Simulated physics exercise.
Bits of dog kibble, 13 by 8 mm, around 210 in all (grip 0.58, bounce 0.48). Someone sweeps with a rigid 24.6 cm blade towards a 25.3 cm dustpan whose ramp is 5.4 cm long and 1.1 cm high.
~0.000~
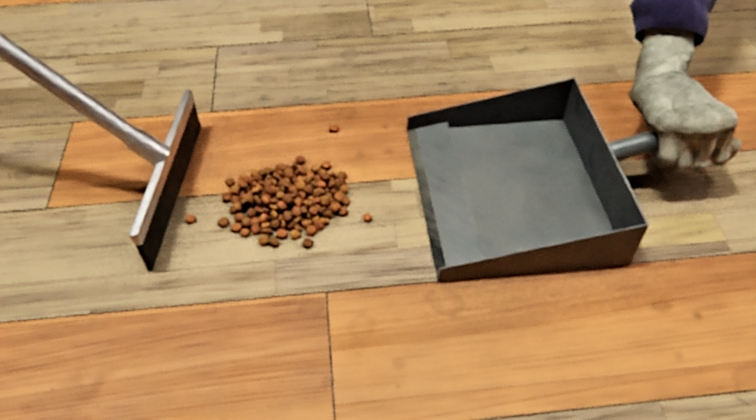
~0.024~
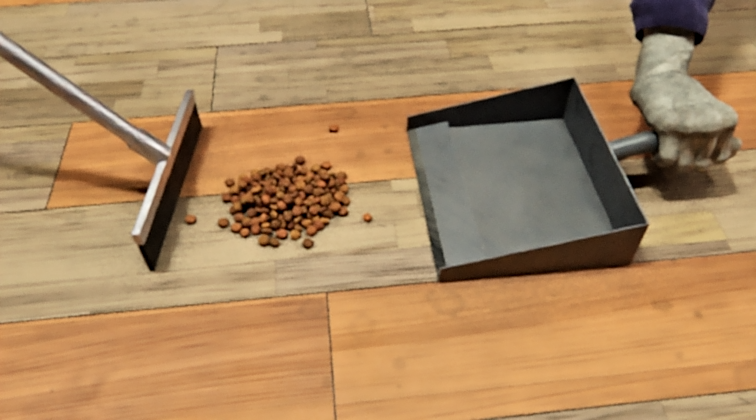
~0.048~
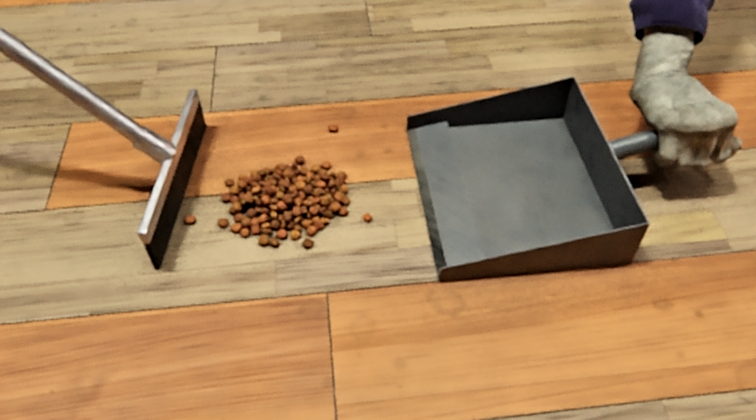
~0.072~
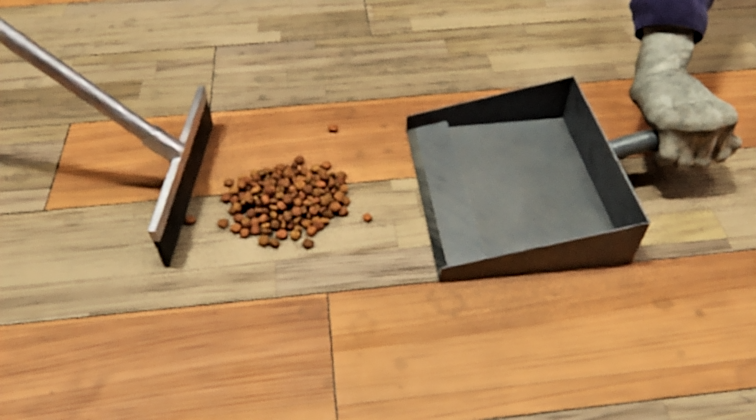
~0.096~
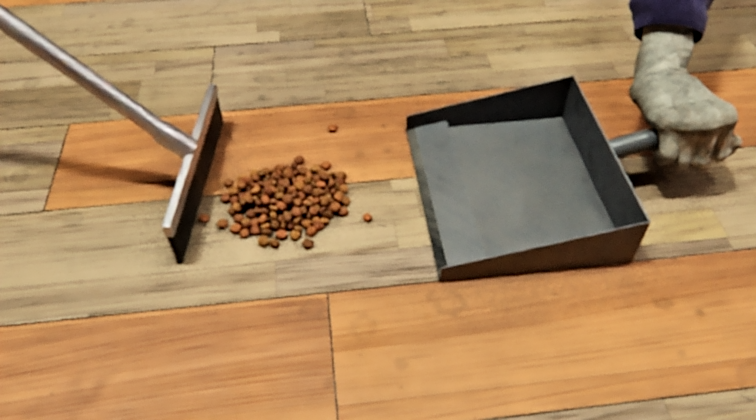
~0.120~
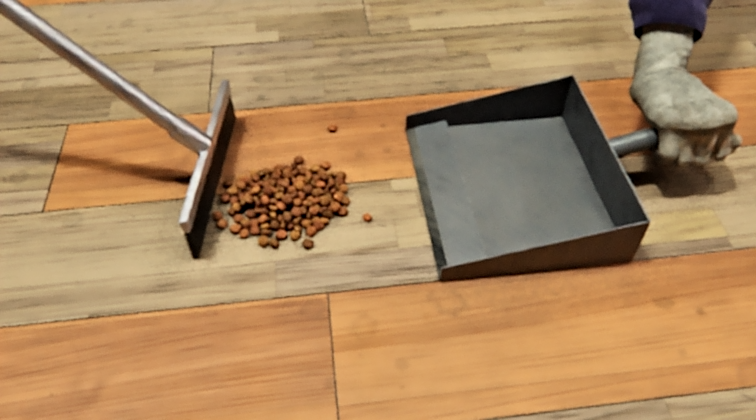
To begin with, a loose pile of brown kibble lies on a wood-plank floor between a long-handled blade on the left and a dark dustpan gripped by a gloved hand on the right. The blade slides slowly rightward, then reaches the pile's left edge, while the pan stays still.
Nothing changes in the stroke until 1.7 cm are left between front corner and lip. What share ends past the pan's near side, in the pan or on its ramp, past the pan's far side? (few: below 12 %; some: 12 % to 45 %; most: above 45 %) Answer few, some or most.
Near side few, pan some, far side few.
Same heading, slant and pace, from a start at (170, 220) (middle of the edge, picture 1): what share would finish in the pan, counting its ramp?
About 30 per cent.
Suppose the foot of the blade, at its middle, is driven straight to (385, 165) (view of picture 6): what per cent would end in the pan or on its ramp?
About 35 per cent.
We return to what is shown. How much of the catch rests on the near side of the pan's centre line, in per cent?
Roughly 10 per cent.
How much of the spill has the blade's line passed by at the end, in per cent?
Some 20 per cent.
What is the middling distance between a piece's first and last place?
Some 14 cm.
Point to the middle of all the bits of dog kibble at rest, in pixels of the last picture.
Around (402, 182).
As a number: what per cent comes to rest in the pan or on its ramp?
Roughly 15 per cent.
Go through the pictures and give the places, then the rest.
The first picture shows blade from (137, 239) to (190, 98), moved 0.0 cm, 0 of the pieces shifted so far; middle of the pieces at (286, 196); pan at (523, 190).
The second picture shows blade from (139, 239) to (191, 98), moved 0.2 cm, 0 of the pieces shifted so far; middle of the pieces at (286, 196).
The third picture shows blade from (145, 238) to (195, 97), moved 0.9 cm, 0 of the pieces shifted so far; middle of the pieces at (286, 197).
The fourth picture shows blade from (155, 235) to (203, 95), moved 2.0 cm, 0 of the pieces shifted so far; middle of the pieces at (286, 197).
The fifth picture shows blade from (169, 231) to (214, 93), moved 3.5 cm, 1 of the pieces shifted so far; middle of the pieces at (286, 197).
The sixth picture shows blade from (186, 227) to (226, 89), moved 5.3 cm, 1 of the pieces shifted so far; middle of the pieces at (285, 197); pan at (524, 188). The blade's pace is about 0.76 m/s, heading 16 degrees away from the viewer's side.
After 0.28 s, middle of the blade 14 cm from the lip; 0 % over the lip, far side 0 %, near side 0 %.
Then, at 0.38 s, middle of the blade 6 cm from the lip; 0 % over the lip, far side 0 %, near side 0 %.
Then, at 0.62 s, middle of the blade 4 cm from the lip; 15 % over the lip, far side 5 %, near side 0 %.
In the end, at 1.1 s, near side 0 %, pan 15 %, far side 5 %, in front of the lip or behind the blade 80 %.
